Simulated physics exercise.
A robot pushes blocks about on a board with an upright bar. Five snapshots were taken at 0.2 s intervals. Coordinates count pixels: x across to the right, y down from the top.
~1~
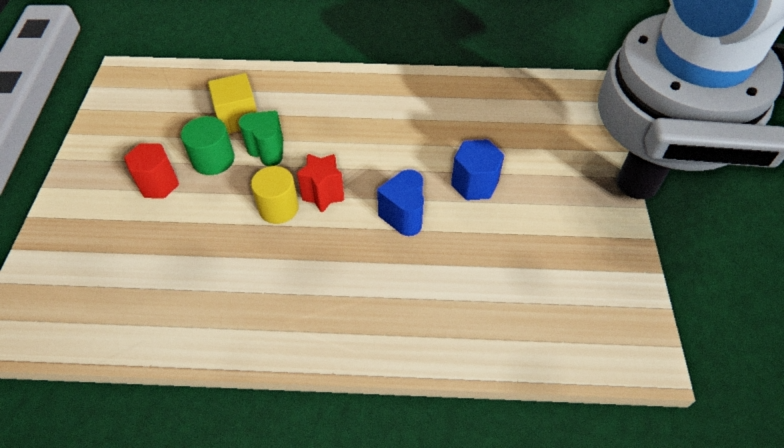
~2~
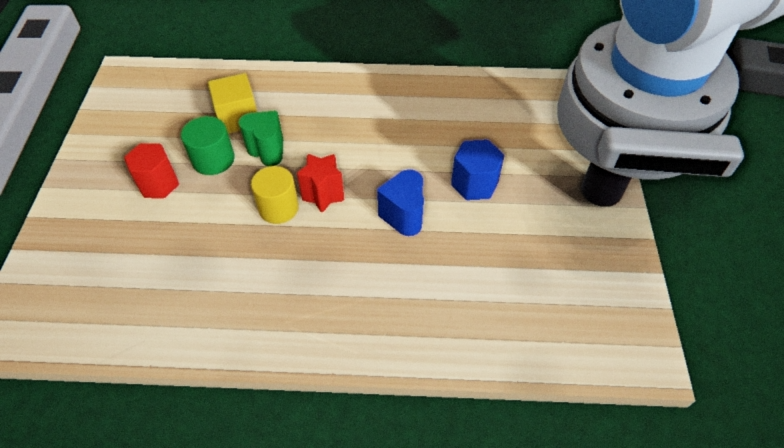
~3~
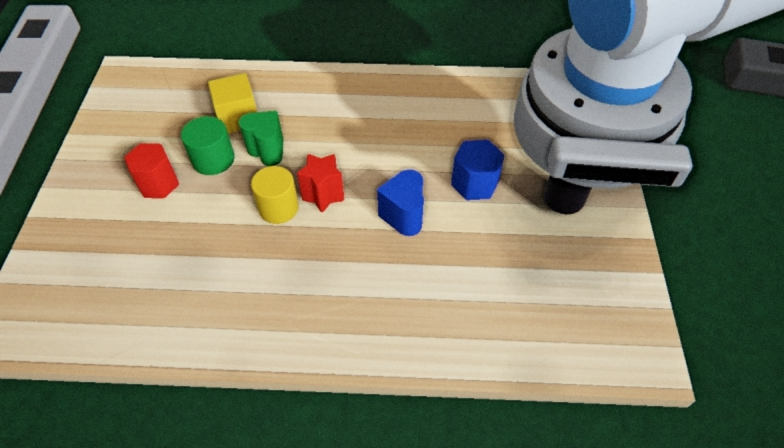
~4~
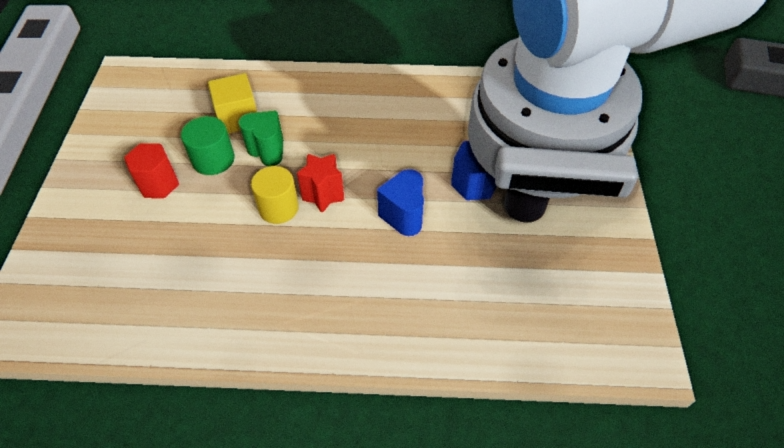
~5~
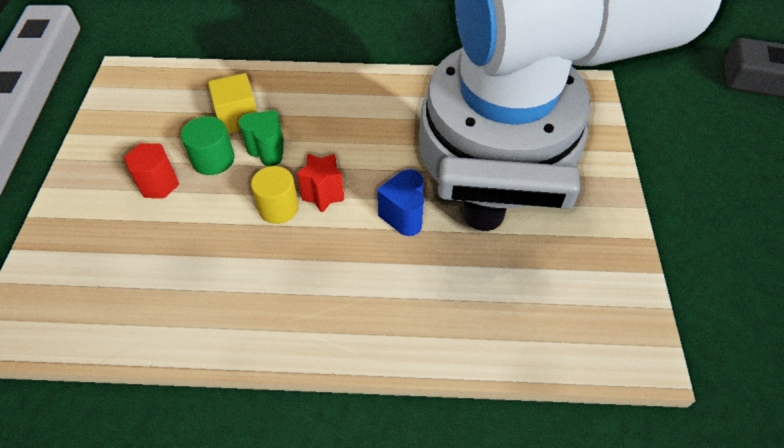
The footage shows a robot arm with a dark upright bar moving steadily left over the right side of a striped wooden board, passing in front of a blue block, while the visible red, green, yellow and blue blocks stay still.
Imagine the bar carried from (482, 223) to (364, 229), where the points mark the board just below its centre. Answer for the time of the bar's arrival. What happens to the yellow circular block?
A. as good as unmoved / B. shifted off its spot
The answer is A.
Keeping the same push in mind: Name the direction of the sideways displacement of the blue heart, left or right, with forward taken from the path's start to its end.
Facing from start to end, it shifts right.
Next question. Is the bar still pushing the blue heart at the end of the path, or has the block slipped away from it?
It slips away.
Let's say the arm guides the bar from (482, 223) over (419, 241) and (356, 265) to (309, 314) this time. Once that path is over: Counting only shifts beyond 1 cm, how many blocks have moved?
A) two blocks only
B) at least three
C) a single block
The one that fits is C, a single block.
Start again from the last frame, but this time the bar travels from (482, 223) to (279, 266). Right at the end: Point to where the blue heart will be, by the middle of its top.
The middle of its upper face will lie at (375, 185).
On the path given first. One third of the way, bar at (443, 218); nothing pushed yet.
Two thirds of the way, bar at (403, 220); blue heart at (374, 181), turned 40° clockwise.
At the end, bar at (363, 222); yellow circular block in place; red star block at (312, 164), turned 15° anticlockwise; blue heart at (351, 174), turned 70° clockwise.
